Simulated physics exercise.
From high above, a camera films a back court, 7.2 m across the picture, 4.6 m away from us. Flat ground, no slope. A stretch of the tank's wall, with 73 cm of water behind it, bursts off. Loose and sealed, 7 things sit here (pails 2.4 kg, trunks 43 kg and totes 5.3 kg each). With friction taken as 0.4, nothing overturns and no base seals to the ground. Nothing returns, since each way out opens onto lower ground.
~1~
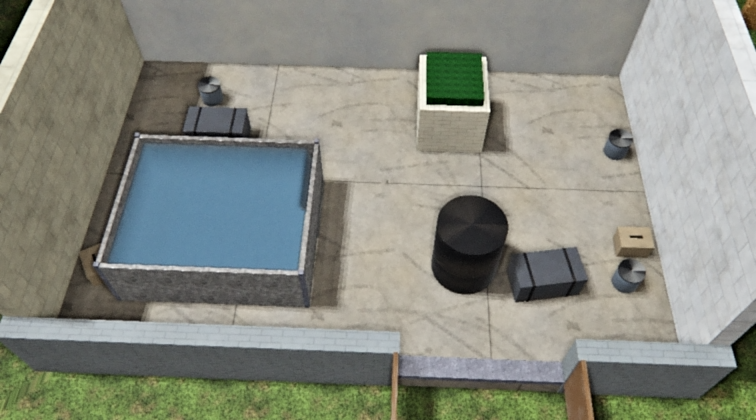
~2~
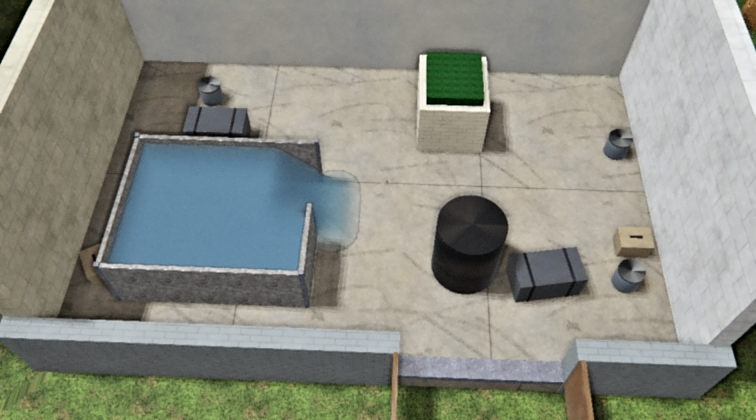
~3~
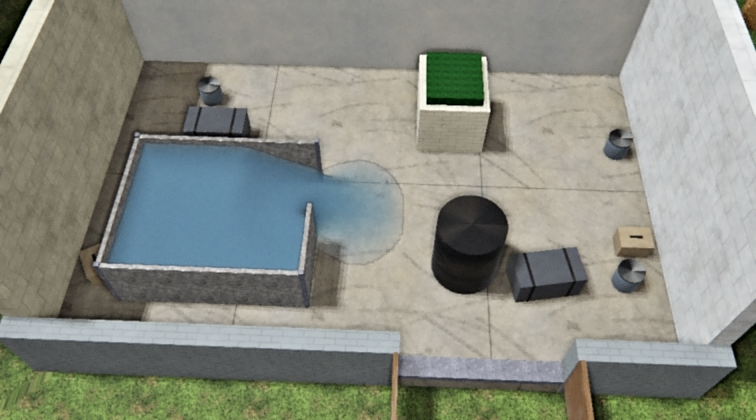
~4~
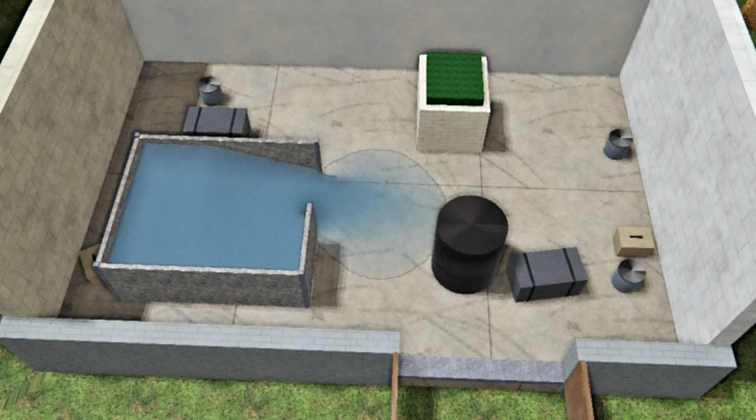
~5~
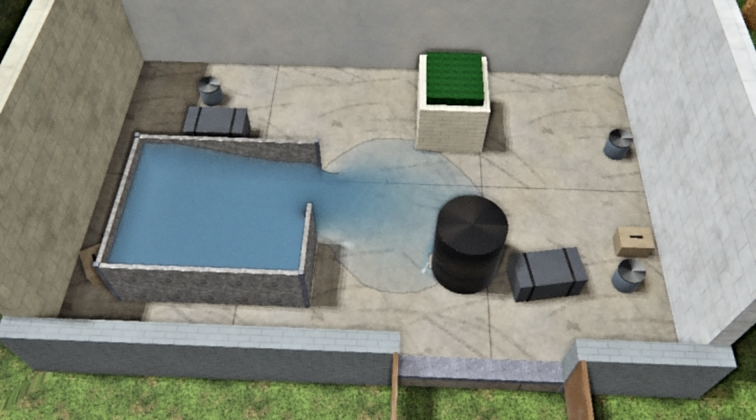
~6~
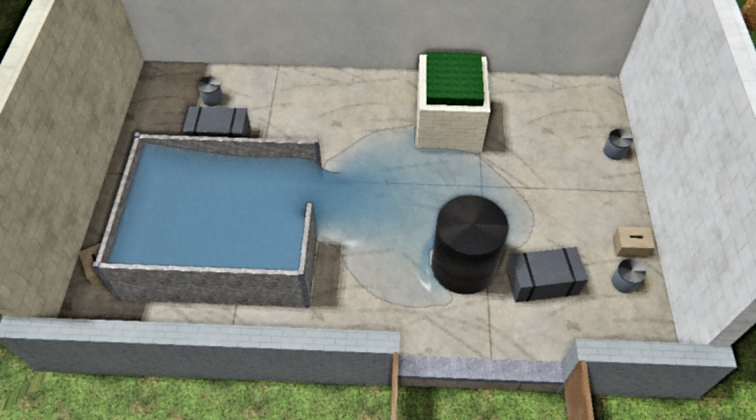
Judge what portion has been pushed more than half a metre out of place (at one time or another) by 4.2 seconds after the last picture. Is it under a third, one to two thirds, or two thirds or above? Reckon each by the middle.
A person watching would say a good number, a third to two thirds.
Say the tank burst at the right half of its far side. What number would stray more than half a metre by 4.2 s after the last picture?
The answer would then be 5.
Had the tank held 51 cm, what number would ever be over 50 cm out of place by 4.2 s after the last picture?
3.
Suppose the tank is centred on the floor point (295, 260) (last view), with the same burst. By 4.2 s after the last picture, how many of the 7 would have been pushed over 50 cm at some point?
Result: 3.
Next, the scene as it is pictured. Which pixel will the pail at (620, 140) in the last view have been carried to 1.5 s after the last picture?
Close to pixel (620, 92).
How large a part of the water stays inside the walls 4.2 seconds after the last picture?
94 % or so.
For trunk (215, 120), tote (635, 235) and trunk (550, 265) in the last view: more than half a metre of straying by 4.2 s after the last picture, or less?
In order: Not as far, farther and not as far.
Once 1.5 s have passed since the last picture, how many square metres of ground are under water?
About 19 m2 is covered.
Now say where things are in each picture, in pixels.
In the first picture, a pail at (209, 84), on the bottom; a trunk at (215, 120) rests on the ground; water covers 3.9 m2; 0 of 7 have shifted.
In the second picture, a pail at (209, 84), on the bottom; a trunk at (215, 120) rests on the ground; water covers 4.5 m2; 0 of 7 have shifted.
In the third picture, a pail at (209, 84) rests on the ground; a trunk at (215, 120) rests on the ground; 5.4 m2 under water; 0 of 7 have shifted.
In the fourth picture, a pail at (209, 84) rests on the ground; a trunk at (215, 120), on the bottom; water covers 6.5 m2; 0 of 7 have shifted.
In the fifth picture, a pail at (209, 84) rests on the ground; a trunk at (215, 120) rests on the ground; 7.6 m2 under water; 0 of 7 have shifted.
In the sixth picture, a pail at (209, 84), on the bottom; a trunk at (215, 120) rests on the ground; 8.7 m2 under water; 0 of 7 have shifted.
Then, 0.4 s after the last picture 0 of 7 are over 50 cm from their spots; 0 afloat.
Then, 1.5 s after the last picture 1 of 7 are over 50 cm from their spots; 2 afloat.
Then, 2.8 s after the last picture 3 of 7 are over 50 cm from their spots; 3 afloat.
Then, 4.2 s after the last picture 4 of 7 are over 50 cm from their spots, and 4 have been at some point; 2 afloat.
